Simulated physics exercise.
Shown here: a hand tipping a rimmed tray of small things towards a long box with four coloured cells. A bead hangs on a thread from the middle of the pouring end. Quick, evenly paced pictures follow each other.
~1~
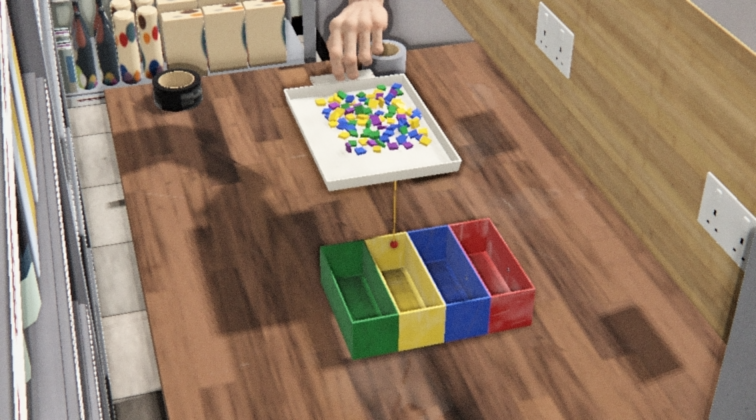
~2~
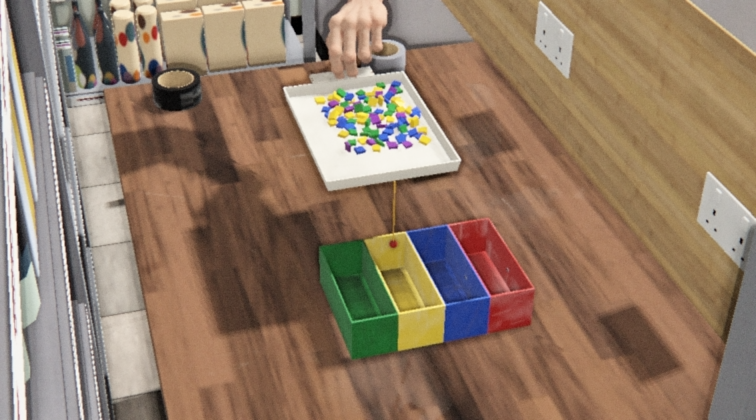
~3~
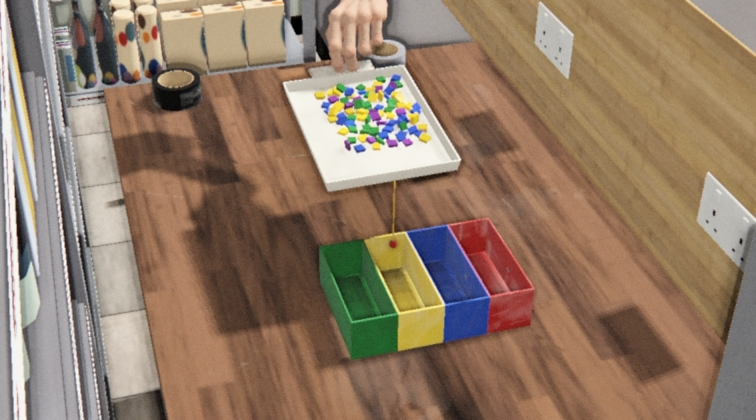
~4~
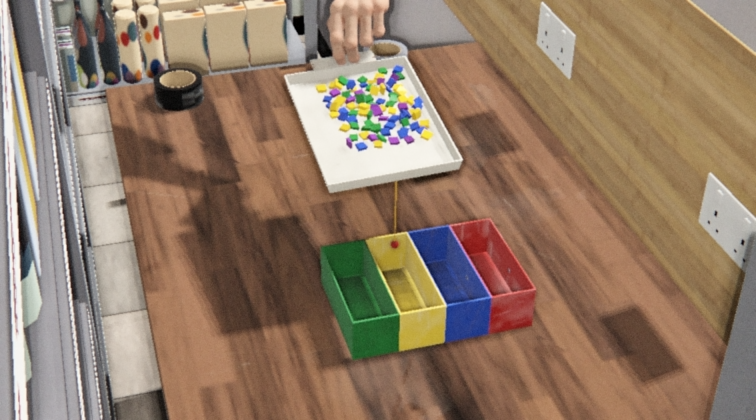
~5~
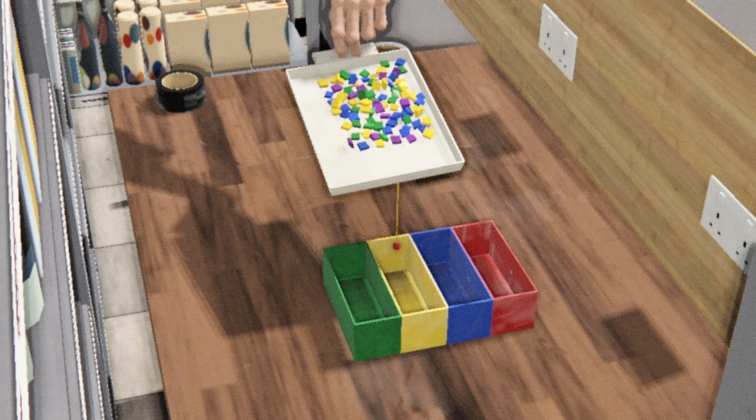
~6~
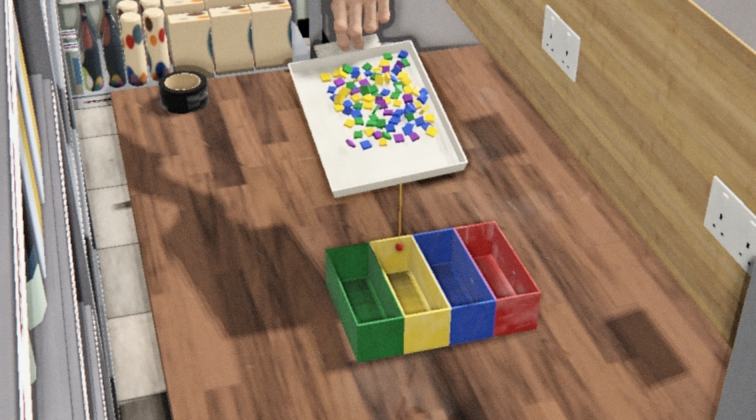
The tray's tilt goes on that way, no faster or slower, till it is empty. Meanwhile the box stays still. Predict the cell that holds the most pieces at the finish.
I predict the green cell.
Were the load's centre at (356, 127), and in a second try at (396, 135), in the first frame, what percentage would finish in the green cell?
It's 60 percent the first time and 50 percent the second.
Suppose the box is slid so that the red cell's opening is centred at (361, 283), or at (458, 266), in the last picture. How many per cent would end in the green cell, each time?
First position: Some 0 %; second position: Some 30 %.
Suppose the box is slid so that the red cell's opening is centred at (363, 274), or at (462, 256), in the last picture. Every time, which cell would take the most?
Result 1: Red. Result 2: The cell in yellow.
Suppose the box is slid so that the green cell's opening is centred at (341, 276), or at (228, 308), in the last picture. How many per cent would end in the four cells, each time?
In turn about 100 and about 80 percent.
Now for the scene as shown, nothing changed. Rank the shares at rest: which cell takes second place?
That yellow cell.
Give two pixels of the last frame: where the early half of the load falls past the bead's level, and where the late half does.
Close to (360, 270), then close to (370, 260).
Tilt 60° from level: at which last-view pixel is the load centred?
About (369, 173).
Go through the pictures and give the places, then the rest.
In the first frame, corners of the pouring end at (329, 180) and (458, 160), level; middle of the load at (373, 118), mosaic tiles; bead on its thread at (394, 244); green cell at (376, 333); yellow cell at (422, 324); blue cell at (467, 316); red cell at (512, 307).
In the second frame, corners of the pouring end at (329, 180) and (458, 159), level; middle of the load at (372, 117).
In the third frame, corners of the pouring end at (329, 181) and (457, 159), tipped barely, lowest at the left corner; middle of the load at (372, 113).
In the fourth frame, corners of the pouring end at (330, 183) and (459, 159), tipped a little, lowest at the left corner; middle of the load at (374, 108).
In the fifth frame, corners of the pouring end at (332, 186) and (461, 160), tipped a little, lowest at the left corner; middle of the load at (376, 104).
In the sixth frame, corners of the pouring end at (335, 189) and (464, 161), tipped clearly, lowest at the left corner; middle of the load at (379, 100); green cell at (381, 336); yellow cell at (427, 327); blue cell at (472, 319); red cell at (517, 311).
Soon after the last picture, tray tipped steeply; nearly all on the tray; a stray few in the yellow cell; a small part falling or outside the box.
A little later, tray tipped right over; about two thirds on the tray; a small part in the green cell; a small part in the yellow cell; a stray few in the blue cell; a small part falling or outside the box.
Later still, tray tipped past a quarter turn; about two thirds in the green cell; about a quarter in the yellow cell; a stray few in the blue cell; about a quarter falling or outside the box.
At rest, tray tipped past a quarter turn; about two thirds in the green cell; about a quarter in the yellow cell; a stray few in the blue cell; none in the red cell; about a quarter outside the box.
